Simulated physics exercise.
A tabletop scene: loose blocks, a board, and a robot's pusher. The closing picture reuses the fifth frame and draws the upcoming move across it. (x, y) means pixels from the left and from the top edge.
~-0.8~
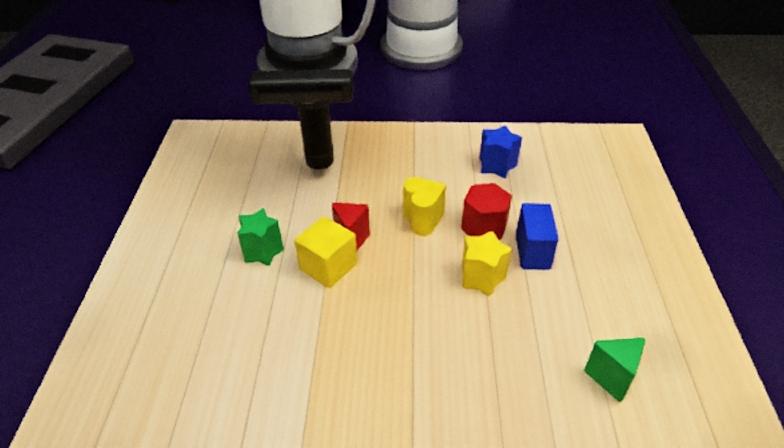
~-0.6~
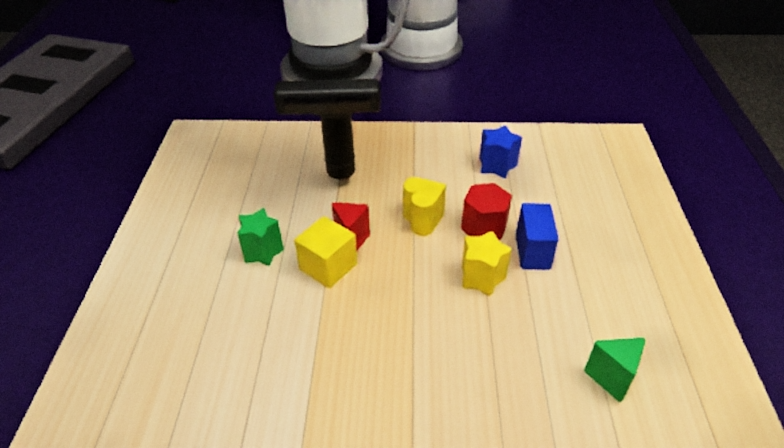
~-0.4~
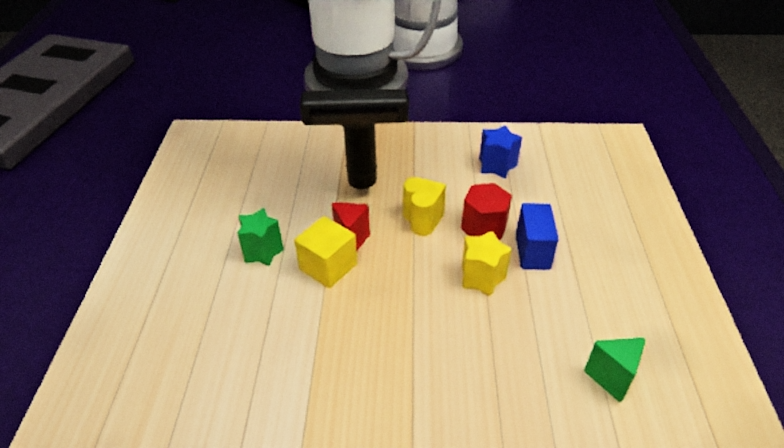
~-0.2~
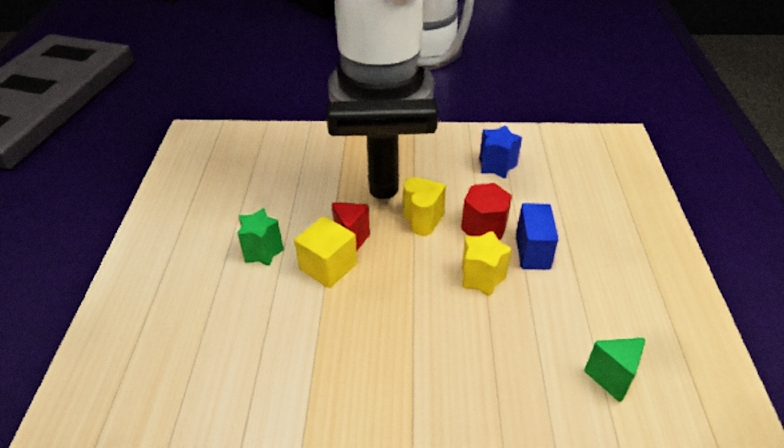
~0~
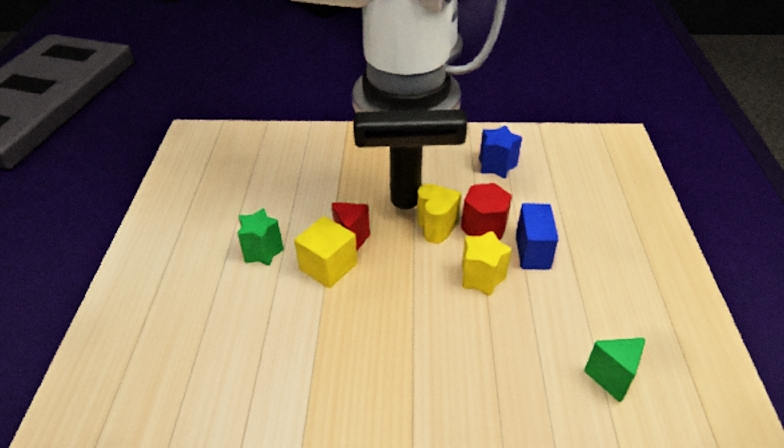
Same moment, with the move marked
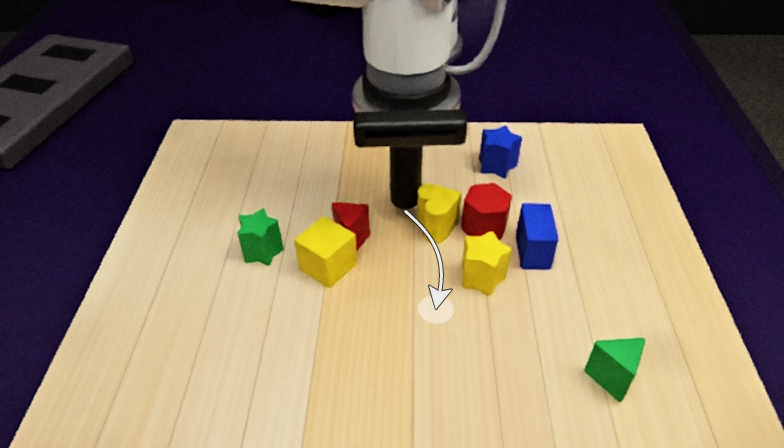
On a light wooden tabletop scattered with red, yellow, blue and green blocks, a robot's black pusher starts near the back, left of centre. It moves right and slightly toward the viewer, passing behind the red triangular block, then nudges the yellow heart block a little rightward, toward the red six-sided block.
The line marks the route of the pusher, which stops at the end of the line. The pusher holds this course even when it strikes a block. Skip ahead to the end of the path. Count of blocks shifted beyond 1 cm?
Two blocks move more than 1 cm.
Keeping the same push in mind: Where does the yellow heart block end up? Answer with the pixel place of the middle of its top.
It ends at (482, 223).
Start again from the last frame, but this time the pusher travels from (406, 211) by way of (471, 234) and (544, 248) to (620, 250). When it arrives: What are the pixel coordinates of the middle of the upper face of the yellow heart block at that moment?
It will end up at (518, 238).
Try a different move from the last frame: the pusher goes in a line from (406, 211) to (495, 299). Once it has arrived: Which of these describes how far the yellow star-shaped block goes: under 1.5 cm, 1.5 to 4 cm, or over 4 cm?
It ends over 4 cm away.
Path on the board, from (406, 211) through (430, 238) and (441, 271) to (436, 309).
The first path, step by step. One third of the way, pusher (431, 227); yellow heart block (472, 216), turned 35° anticlockwise; red six-sided block (509, 200), turned 20° anticlockwise; blue oblong (546, 220), turned 15° clockwise.
Two thirds of the way, pusher (442, 260); yellow heart block (482, 223), turned 70° anticlockwise; yellow star-shaped block (491, 250), turned 20° clockwise; red six-sided block (510, 200), turned 25° anticlockwise; blue oblong (546, 220), turned 20° clockwise.
At the end, pusher (437, 298); yellow heart block (482, 223), turned 70° anticlockwise; yellow star-shaped block (491, 250), turned 20° clockwise; red six-sided block (510, 200), turned 25° anticlockwise; blue oblong (546, 220), turned 20° clockwise.
